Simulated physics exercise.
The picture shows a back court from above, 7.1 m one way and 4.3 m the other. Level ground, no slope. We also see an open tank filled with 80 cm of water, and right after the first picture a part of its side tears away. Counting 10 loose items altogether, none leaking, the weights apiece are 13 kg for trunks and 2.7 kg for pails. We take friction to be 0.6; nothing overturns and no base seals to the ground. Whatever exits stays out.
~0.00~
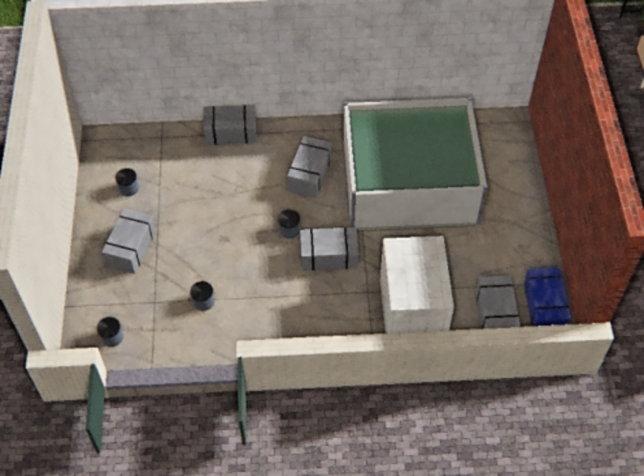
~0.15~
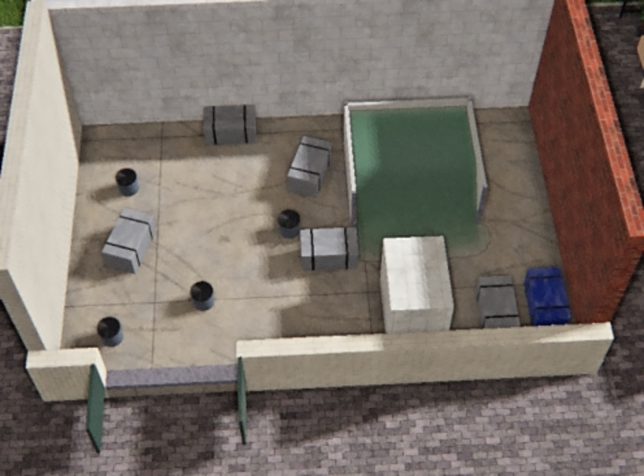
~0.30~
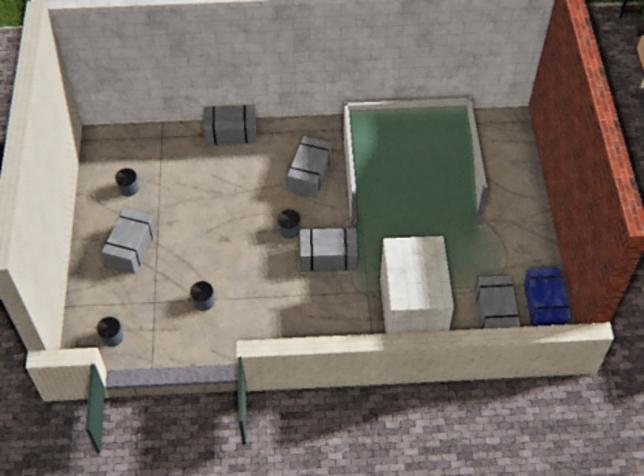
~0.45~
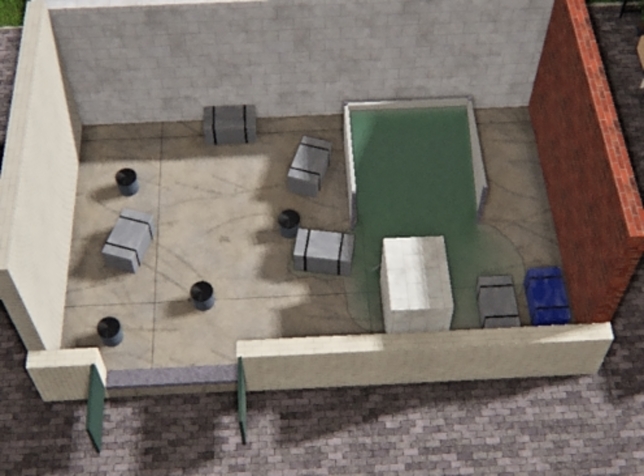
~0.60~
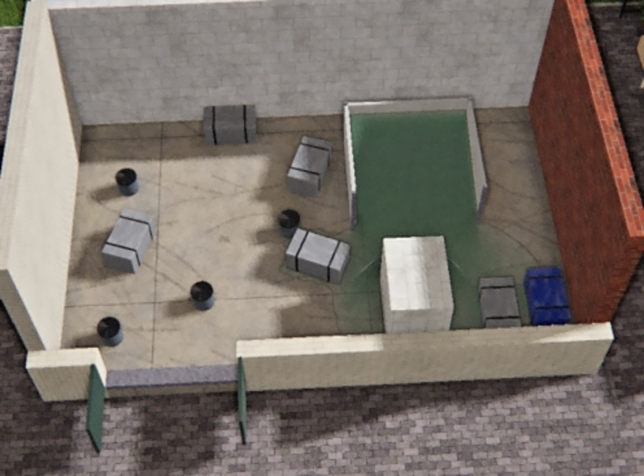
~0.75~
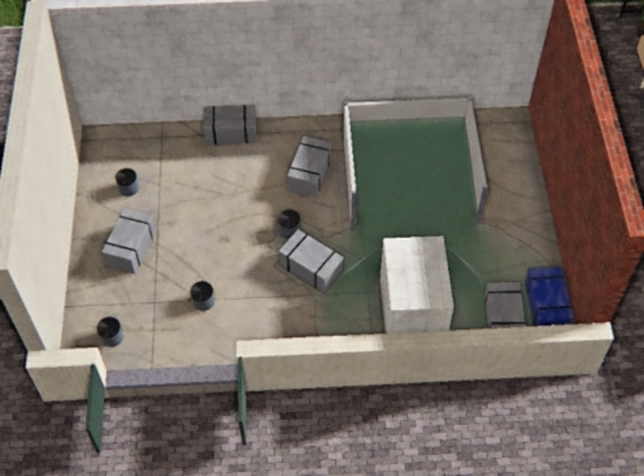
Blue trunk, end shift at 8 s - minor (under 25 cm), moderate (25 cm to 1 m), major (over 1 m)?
It ends well away.
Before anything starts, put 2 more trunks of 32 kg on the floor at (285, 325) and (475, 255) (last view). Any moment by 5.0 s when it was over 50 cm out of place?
Order kept: Exceeds it, exceeds it.
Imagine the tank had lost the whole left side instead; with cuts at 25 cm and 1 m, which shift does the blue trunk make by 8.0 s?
The blue trunk remains in place.
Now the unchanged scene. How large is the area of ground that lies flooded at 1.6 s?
My estimate is roughly 13 m2.
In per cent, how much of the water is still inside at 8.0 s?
Around 88 % of the water.
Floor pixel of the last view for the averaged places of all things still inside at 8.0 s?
It sits at about (261, 177).
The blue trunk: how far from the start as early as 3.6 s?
Shift: About 350 cm.
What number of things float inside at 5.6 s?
The count is 8.
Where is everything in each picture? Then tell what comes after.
In the first frame, the blue trunk at (549, 292), on the bottom; 2.7 m2 under water; 0 of 10 have shifted.
In the second frame, the blue trunk at (549, 292), on the bottom; water covers 3.9 m2; 0 of 10 have shifted.
In the third frame, the blue trunk at (549, 292), on the bottom; 5.0 m2 under water; 0 of 10 have shifted.
In the fourth frame, the blue trunk at (549, 292), on the bottom; water covers 6.2 m2; 1 of 10 have shifted.
In the fifth frame, the blue trunk at (549, 292), on the bottom; water covers 7.5 m2; 1 of 10 have shifted.
In the sixth frame, the blue trunk at (551, 293) rests on the ground; water covers 8.5 m2; 2 of 10 have shifted.
After 1.6 s the blue trunk is near (565, 276), 0.2 m from its start, afloat; 0 of 10 are out; 2 afloat.
After 3.6 s the blue trunk is near (485, 109), 3.3 m from its start, afloat; 0 of 10 are out; 5 afloat.
After 5.6 s the blue trunk is near (480, 109), 3.3 m from its start, afloat; 0 of 10 are out; 8 afloat.
After 8.0 s the blue trunk is near (480, 111), 3.3 m from its start, afloat; 0 of 10 are out; 7 afloat.
